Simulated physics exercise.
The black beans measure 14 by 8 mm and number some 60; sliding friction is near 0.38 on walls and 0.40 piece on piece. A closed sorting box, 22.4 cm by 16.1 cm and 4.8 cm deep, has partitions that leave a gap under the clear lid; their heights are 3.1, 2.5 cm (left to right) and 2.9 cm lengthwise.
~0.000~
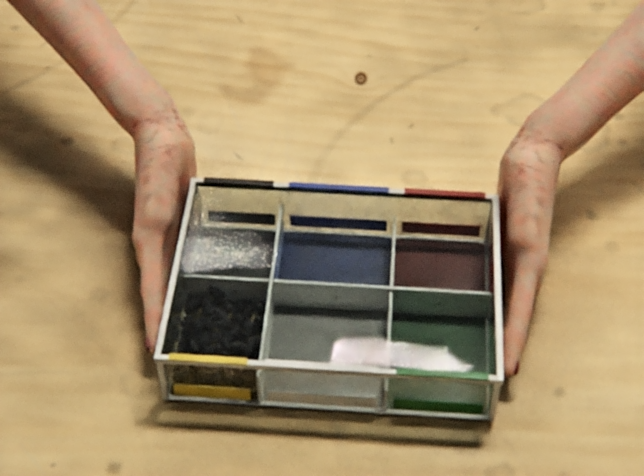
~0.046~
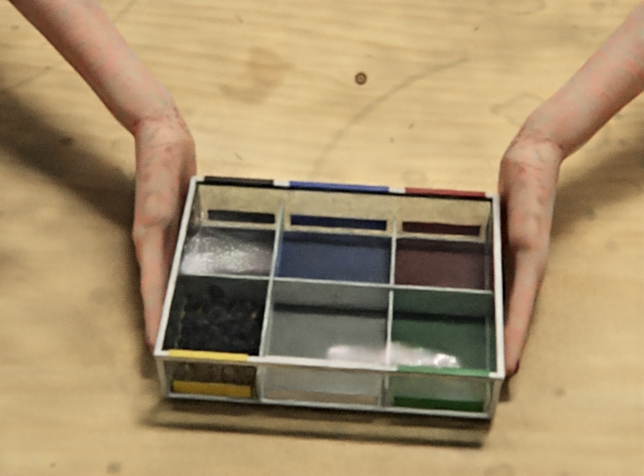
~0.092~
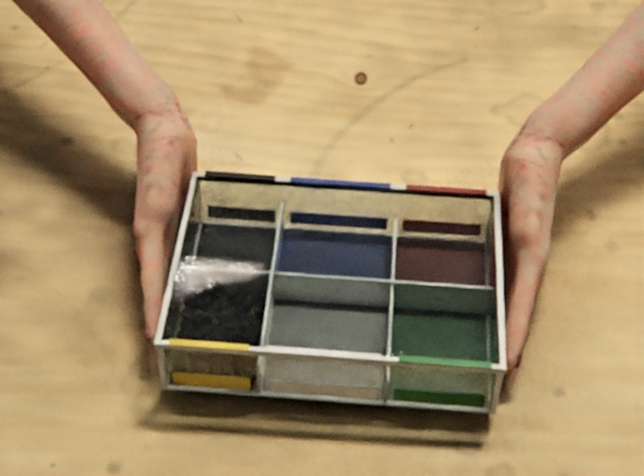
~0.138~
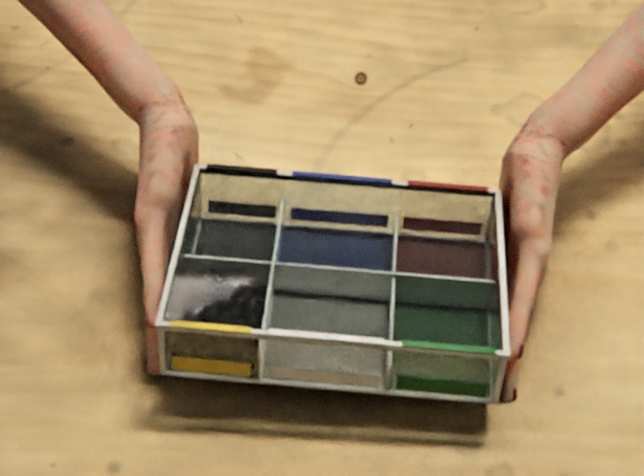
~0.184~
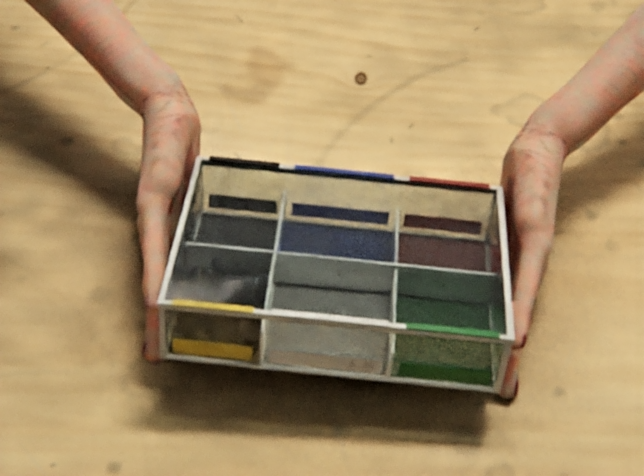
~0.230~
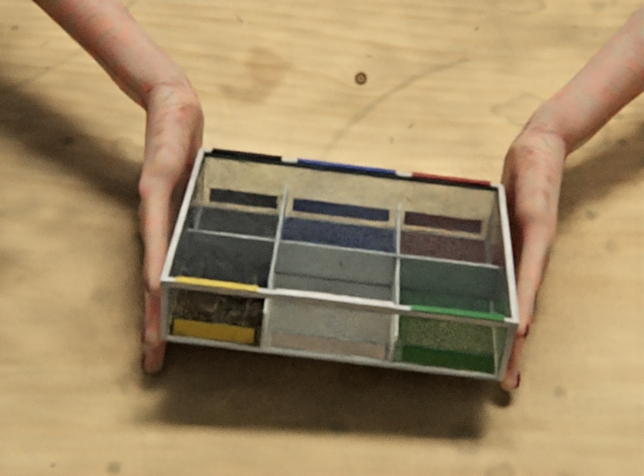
Two hands held a clear-lidded sorting box with six compartments, dark beans in the front left one, and slowly tilted it, raising the front edge a little while bright reflections slid and faded.
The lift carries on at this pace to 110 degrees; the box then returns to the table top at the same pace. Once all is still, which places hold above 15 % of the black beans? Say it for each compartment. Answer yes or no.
Red compartment: Yes; blue compartment: Yes; green compartment: No; yellow compartment: No; white compartment: No; black compartment: Yes.
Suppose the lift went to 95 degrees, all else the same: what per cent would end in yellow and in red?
In that case yellow 20, red 10.
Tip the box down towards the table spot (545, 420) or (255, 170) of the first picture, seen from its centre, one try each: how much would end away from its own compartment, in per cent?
About 55 and 65 per cent.
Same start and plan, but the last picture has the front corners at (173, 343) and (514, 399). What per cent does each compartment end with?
Red 0; blue 0; green 20; yellow 80; white 0; black 0.
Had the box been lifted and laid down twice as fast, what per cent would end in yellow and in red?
In that case yellow 10, red 15.
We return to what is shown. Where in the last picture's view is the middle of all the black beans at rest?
Near (280, 245).
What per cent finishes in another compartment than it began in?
Some 100 per cent.
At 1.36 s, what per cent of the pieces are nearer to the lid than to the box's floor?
Roughly 80 per cent.
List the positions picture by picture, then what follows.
In the first frame, box tilt 0 degrees, front corners at (161, 356) and (497, 378); yellow 100 %.
In the second frame, box tilt 1 degrees, front corners at (161, 353) and (498, 375).
In the third frame, box tilt 3 degrees, front corners at (161, 342) and (500, 367), lowest corner right back.
In the fourth frame, box tilt 7 degrees, front corners at (162, 324) and (503, 353), lowest corner right back.
In the fifth frame, box tilt 11 degrees, front corners at (164, 302) and (507, 338), lowest corner right back.
In the sixth frame, box tilt 15 degrees, front corners at (167, 280) and (512, 322), lowest corner right back; yellow 100 %. Its pace works out near 90 degrees a second.
Then, at 1.36 s, tilt 110 degrees; blue 20 %, yellow 50 %, black 25 %.
After 2.12 s, tilt 50 degrees; red 25 %, blue 25 %, black 50 %.
After 2.90 s, tilt 0 degrees; red 25 %, blue 25 %, black 50 %.
By 3.5 s all is still; red 25 %, blue 25 %, green 0 %, yellow 0 %, white 0 %, black 50 %.
